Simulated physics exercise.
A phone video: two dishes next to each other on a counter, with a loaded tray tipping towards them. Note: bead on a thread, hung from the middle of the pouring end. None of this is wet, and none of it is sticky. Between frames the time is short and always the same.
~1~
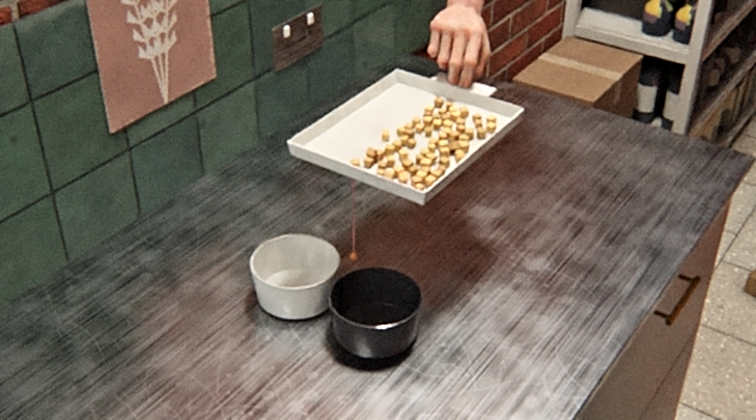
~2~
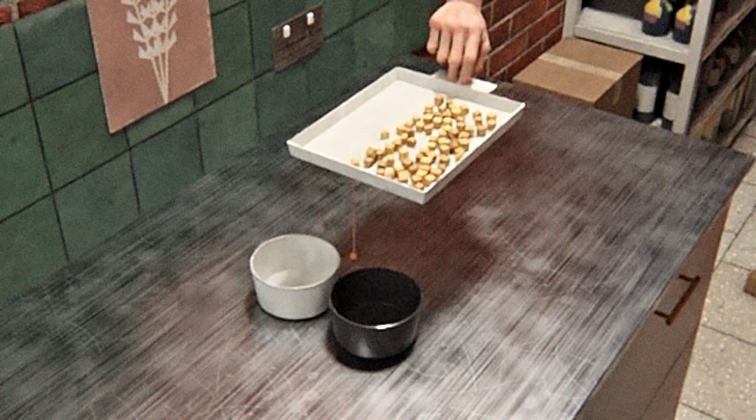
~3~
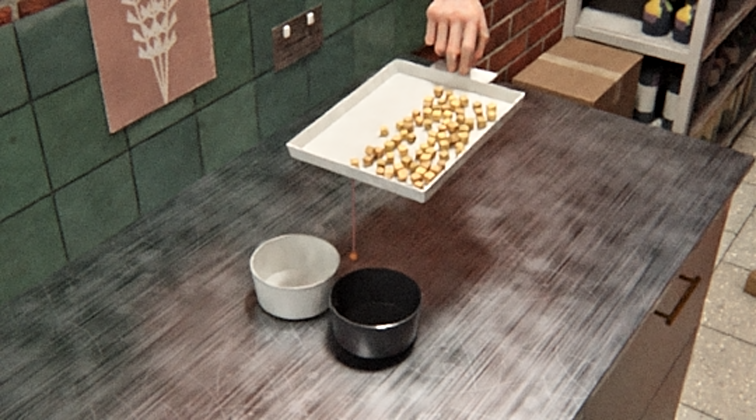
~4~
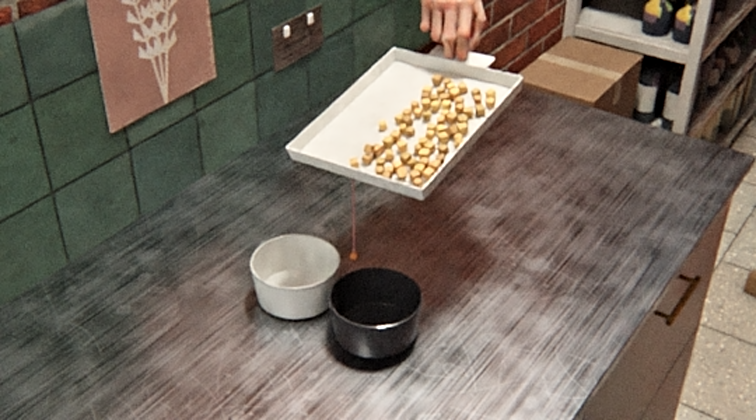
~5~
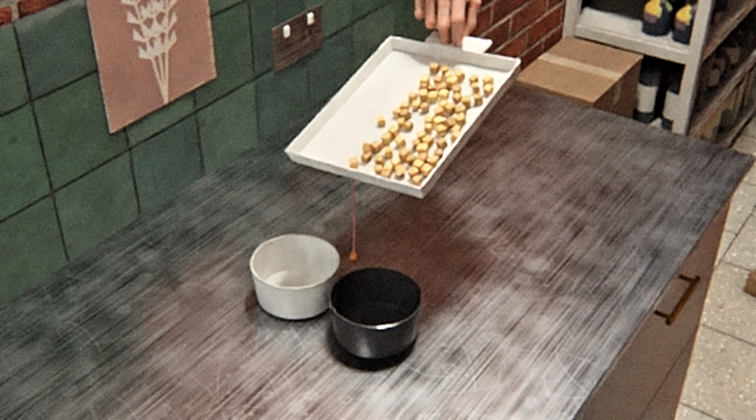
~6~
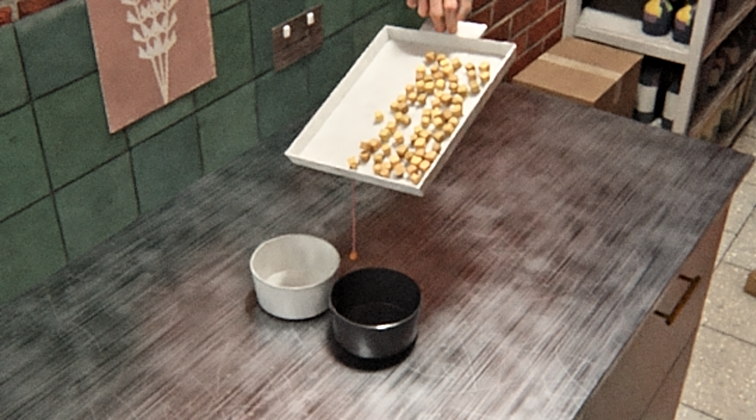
A hand steadily raised the far end of a white tray of small wooden cubes, tilting it toward the viewer above two bowls, while the cubes stayed in place and a bead hung beneath.
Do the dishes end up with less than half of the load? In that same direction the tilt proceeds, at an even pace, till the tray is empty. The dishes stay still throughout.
No, they get over half.
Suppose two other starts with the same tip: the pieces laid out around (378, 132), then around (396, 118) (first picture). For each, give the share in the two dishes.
Close to 70 %, followed by close to 70 %.
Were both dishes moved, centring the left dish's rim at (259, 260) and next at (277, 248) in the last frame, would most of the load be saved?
For the earlier try a larger portion is kept, for the later one a larger portion.
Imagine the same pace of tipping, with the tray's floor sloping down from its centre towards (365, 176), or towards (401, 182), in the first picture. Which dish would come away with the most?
Result of try 1 is the right side, of try 2 the right side.
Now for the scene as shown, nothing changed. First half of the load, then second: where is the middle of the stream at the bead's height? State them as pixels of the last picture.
Early half: (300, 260); late half: (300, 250).
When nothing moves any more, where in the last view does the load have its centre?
At about (296, 292), give or take.
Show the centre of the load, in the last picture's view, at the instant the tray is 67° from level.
In the last view, the load is centred near (338, 147).
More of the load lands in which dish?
That is the left one.
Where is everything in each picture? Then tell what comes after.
The first frame shows corners of the pouring end at (291, 141) and (424, 191), level; middle of the load at (433, 143), small wooden cubes; left dish at (268, 297); right dish at (349, 336); bead on its thread at (354, 256).
The second frame shows corners of the pouring end at (291, 142) and (424, 190), level; middle of the load at (433, 141).
The third frame shows corners of the pouring end at (290, 144) and (423, 189), tipped barely, lowest at the left corner; middle of the load at (432, 136).
The fourth frame shows corners of the pouring end at (289, 147) and (421, 188), tipped a little, lowest at the left corner; middle of the load at (431, 129).
The fifth frame shows corners of the pouring end at (289, 149) and (419, 186), tipped clearly, lowest at the left corner; middle of the load at (429, 121).
The sixth frame shows corners of the pouring end at (288, 152) and (417, 185), tipped clearly, lowest at the left corner; middle of the load at (427, 114); left dish at (268, 297); right dish at (349, 336).
Soon, tray tipped steeply; all on the tray.
A while on, tray tipped past a quarter turn; most on the tray; about a quarter in the left dish; a stray few outside both; a stray few in the air.
Towards the end, tray tipped past a quarter turn; a small part in the right dish; most in the left dish; about a quarter outside both.
Finally, tray tipped past a quarter turn; a small part in the right dish; most in the left dish; about a quarter outside both.
